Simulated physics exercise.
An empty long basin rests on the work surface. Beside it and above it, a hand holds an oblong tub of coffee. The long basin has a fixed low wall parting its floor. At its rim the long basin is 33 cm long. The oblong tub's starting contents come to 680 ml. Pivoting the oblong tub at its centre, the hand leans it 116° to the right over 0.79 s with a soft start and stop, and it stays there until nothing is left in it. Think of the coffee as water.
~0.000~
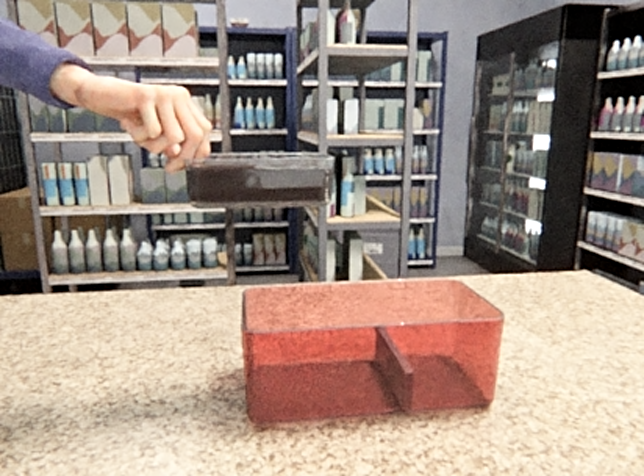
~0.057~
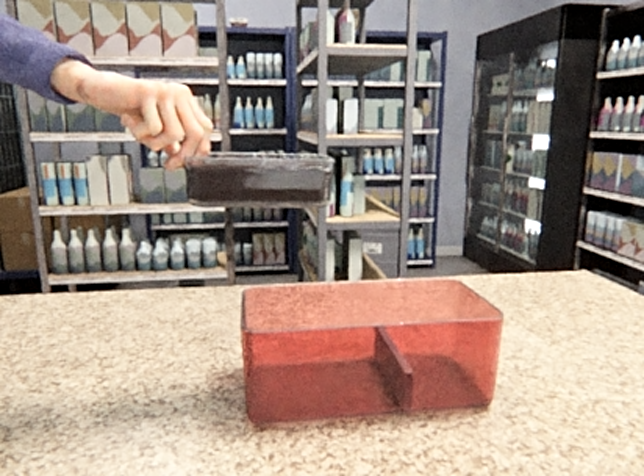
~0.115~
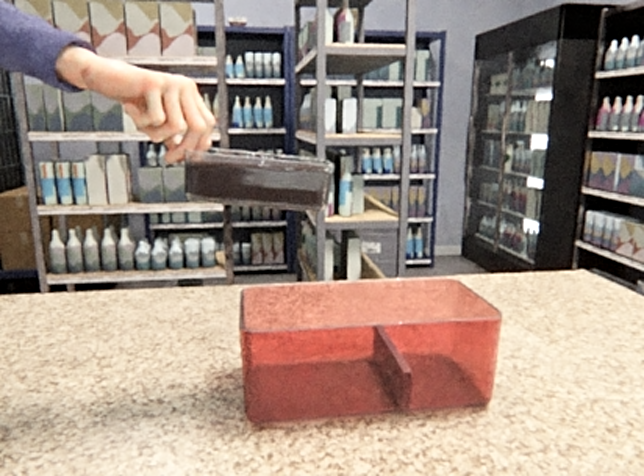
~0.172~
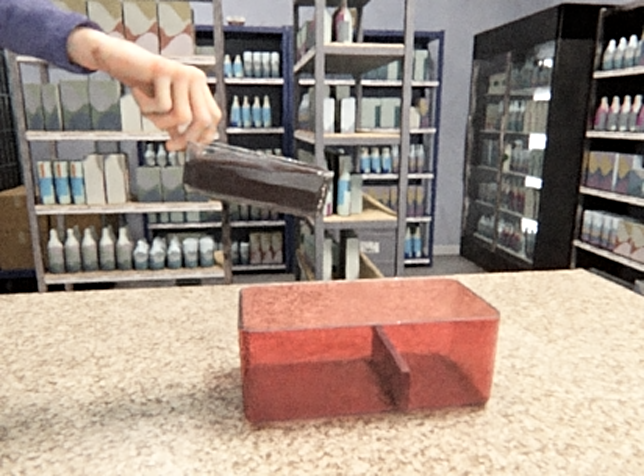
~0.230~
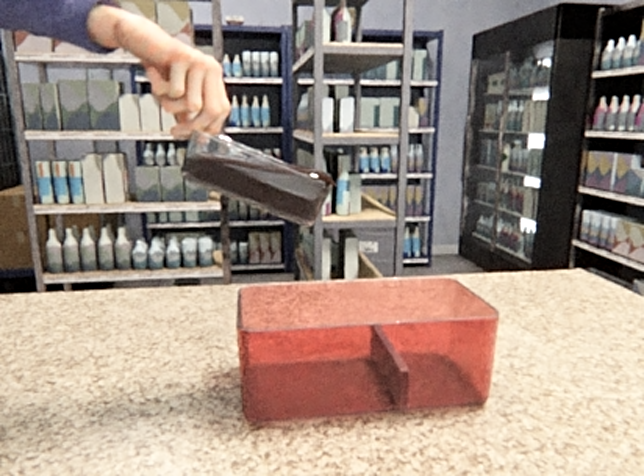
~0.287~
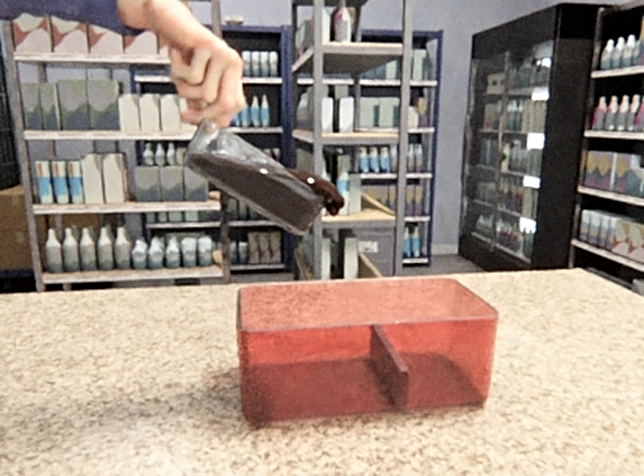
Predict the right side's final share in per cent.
The right side finishes with roughly 14 per cent.
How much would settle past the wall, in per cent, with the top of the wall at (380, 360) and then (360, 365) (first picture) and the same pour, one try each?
I'd put it at about 50 per cent for the first and about 70 per cent for the second.
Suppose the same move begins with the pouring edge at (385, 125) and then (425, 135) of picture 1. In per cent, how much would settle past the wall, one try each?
70 in a hundred, followed by 75 in a hundred.
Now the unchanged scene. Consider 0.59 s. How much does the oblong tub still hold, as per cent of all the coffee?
Around 3 percent.
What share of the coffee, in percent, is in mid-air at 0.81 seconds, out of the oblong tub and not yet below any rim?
Roughly 7 %.
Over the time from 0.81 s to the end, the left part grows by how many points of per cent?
Difference: Approx. 1 %.
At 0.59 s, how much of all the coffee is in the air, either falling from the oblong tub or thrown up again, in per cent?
Share: Roughly 32 per cent.
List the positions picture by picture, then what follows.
In the first picture, it leans 0°; its right rim is at (329, 158); the coffee meets the walls at (191, 164) and (327, 163); the long basin's rim runs from (243, 309) to (481, 297); the wall's top is at (393, 347).
In the second picture, it leans 1°; its right rim is at (329, 159); the coffee meets the walls at (191, 163) and (326, 164).
In the third picture, it leans 6°; its right rim is at (329, 164); the coffee meets the walls at (190, 160) and (326, 166).
In the fourth picture, it leans 13°; its right rim is at (328, 173); the coffee meets the walls at (189, 158) and (327, 169).
In the fifth picture, it leans 23°; its right rim is at (327, 184); the coffee meets the walls at (189, 154) and (322, 176); 5 per cent is over the edge.
In the sixth picture, it leans 34°; its right rim is at (323, 197); the coffee meets the walls at (189, 151) and (308, 181); 14 per cent is over the edge.
After 0.59 s the tilt is 98° and 3 per cent is still to pour, 51 is left of the wall and 13 right of it.
After 0.81 s the tilt is 116° and 0 per cent is still to pour, 78 is left of the wall and 13 right of it.
After 1.04 s the tilt is 116° and 0 per cent is still to pour, 79 is left of the wall and 14 right of it.
After 1.29 s the tilt is 116° and 0 per cent is still to pour, 79 is left of the wall and 14 right of it.
In the end 79 per cent lies left of the wall, 14 right of it and 7 outside.
